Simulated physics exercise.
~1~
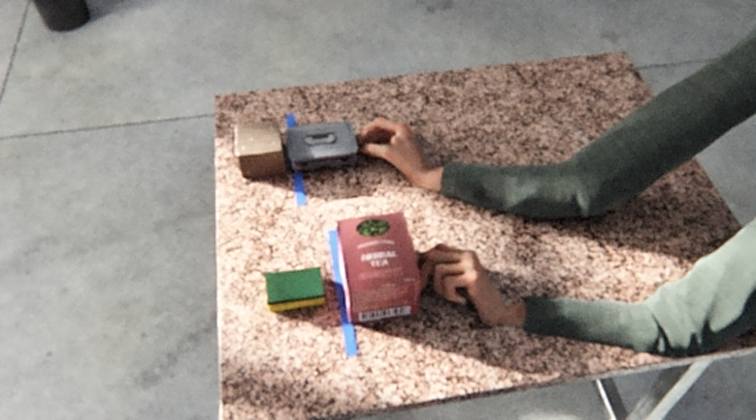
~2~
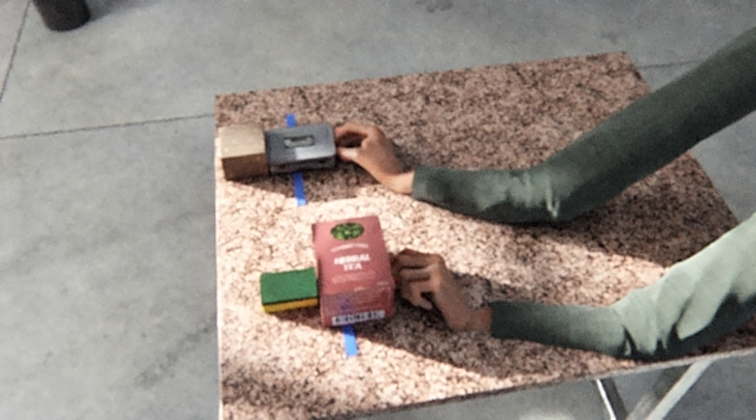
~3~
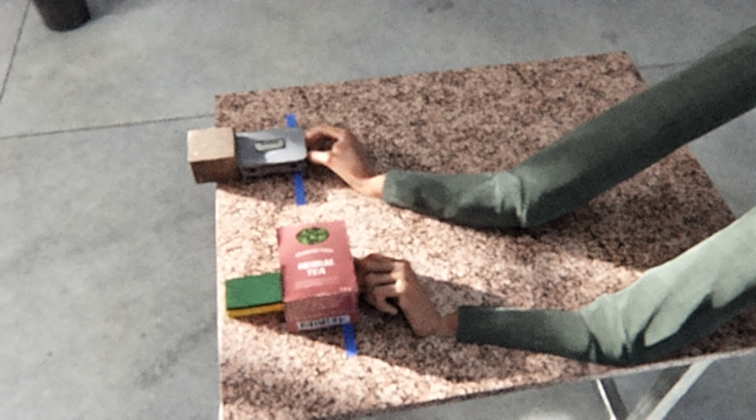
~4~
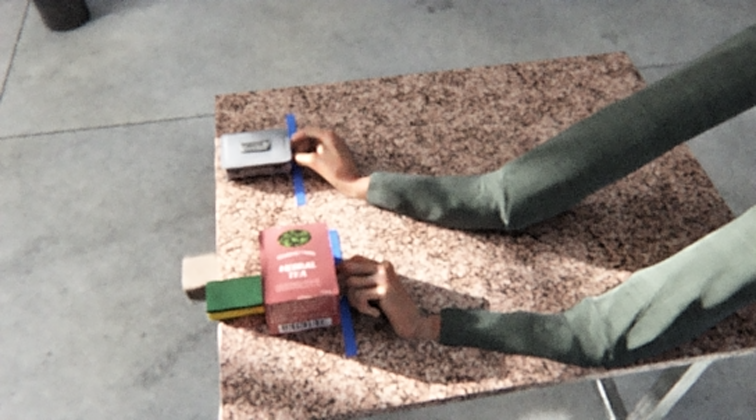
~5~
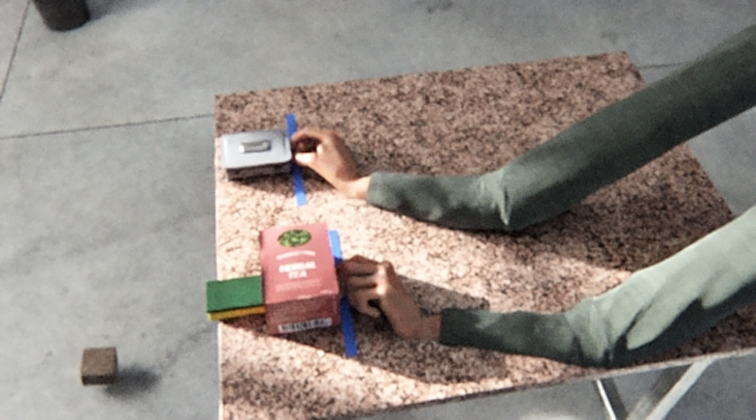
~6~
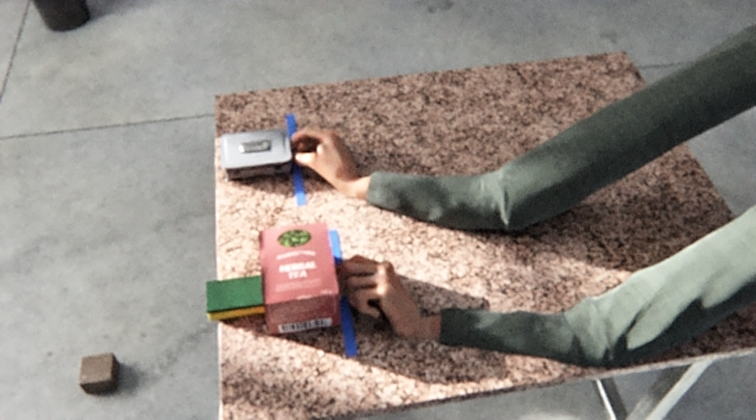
The clip opens on a speckled tabletop with two strips of blue tape, where a person in green sleeves rests one hand against a grey case and the other against a red box of herbal tea. A brown block sits left of the case, and a green and yellow sponge sits left of the box. Both hands push left, sliding all four things toward the table's edge. The block is pushed past the edge, tips off and falls. The hands stop, with the sponge slightly overhanging the edge. The block ends on the floor, while the sponge stays on the table.
